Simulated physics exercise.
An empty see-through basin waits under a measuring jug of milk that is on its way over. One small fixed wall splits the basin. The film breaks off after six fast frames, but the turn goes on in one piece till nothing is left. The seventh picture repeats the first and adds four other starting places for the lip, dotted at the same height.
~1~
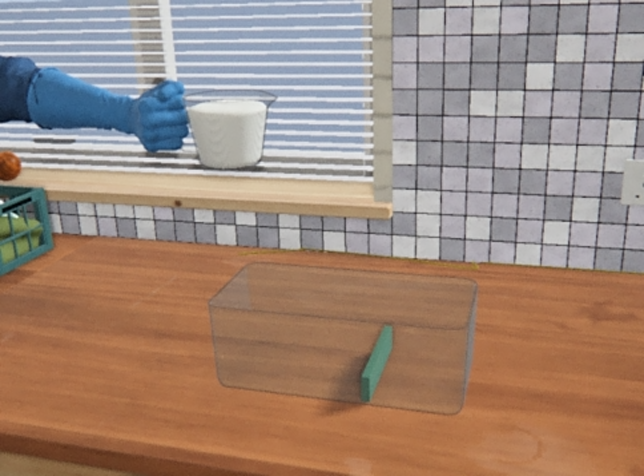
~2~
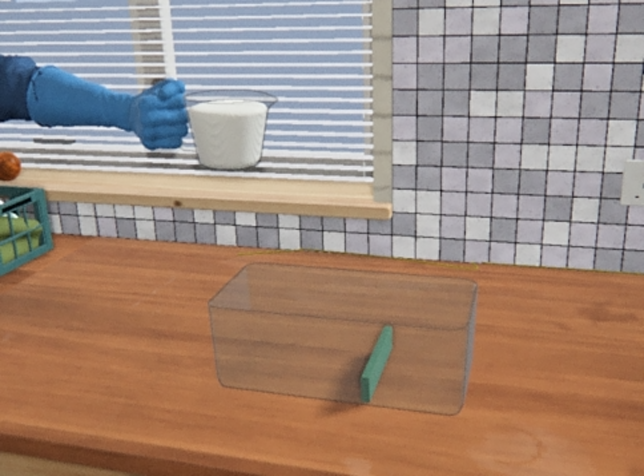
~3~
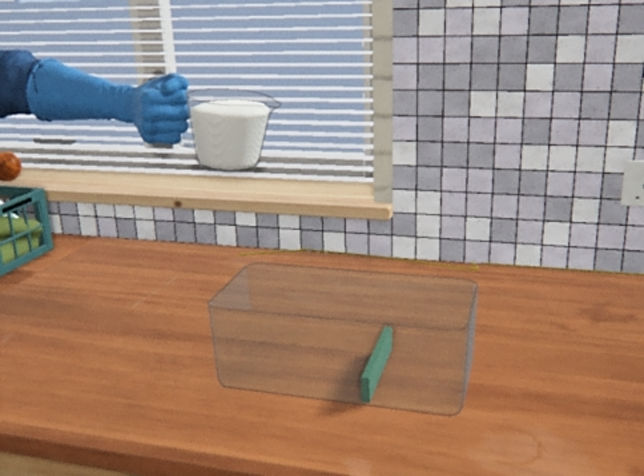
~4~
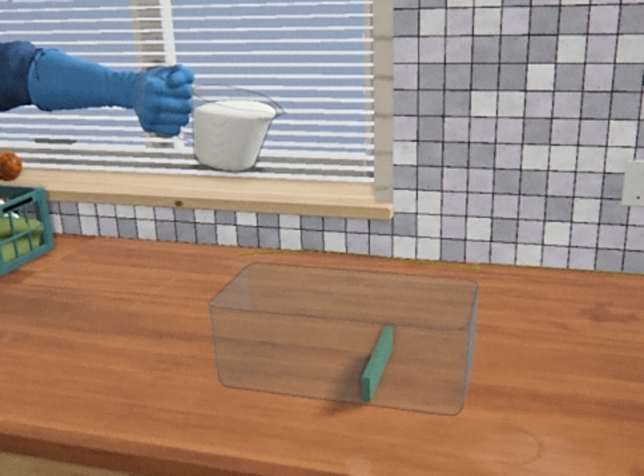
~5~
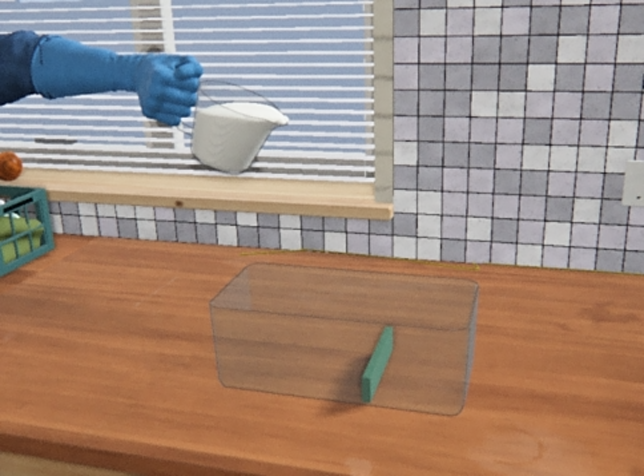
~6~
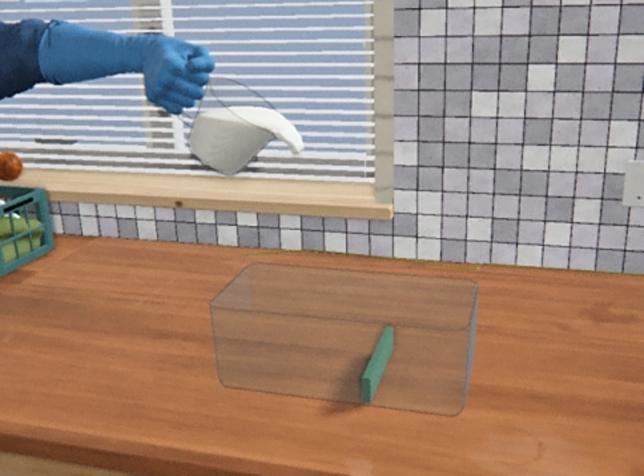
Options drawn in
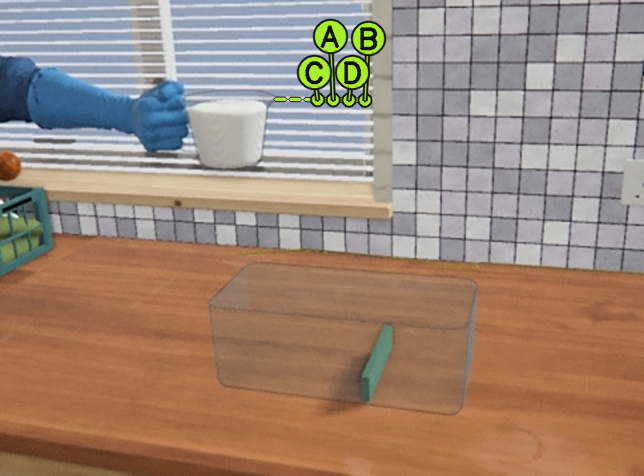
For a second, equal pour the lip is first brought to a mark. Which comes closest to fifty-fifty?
Go for C.
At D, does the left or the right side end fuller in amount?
More ends on the right.
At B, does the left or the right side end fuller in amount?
The right side.
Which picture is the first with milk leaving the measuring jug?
In picture 5.
On the marked copy, A at (333, 99); B at (364, 100); C at (317, 99); D at (348, 100).
With A, about 29 % ends left of the wall and 69 % right of it.
With B, about 16 % ends left of the wall and 80 % right of it; 4 % is lost outside.
With C, about 52 % ends left of the wall and 46 % right of it.
With D, about 19 % ends left of the wall and 79 % right of it.
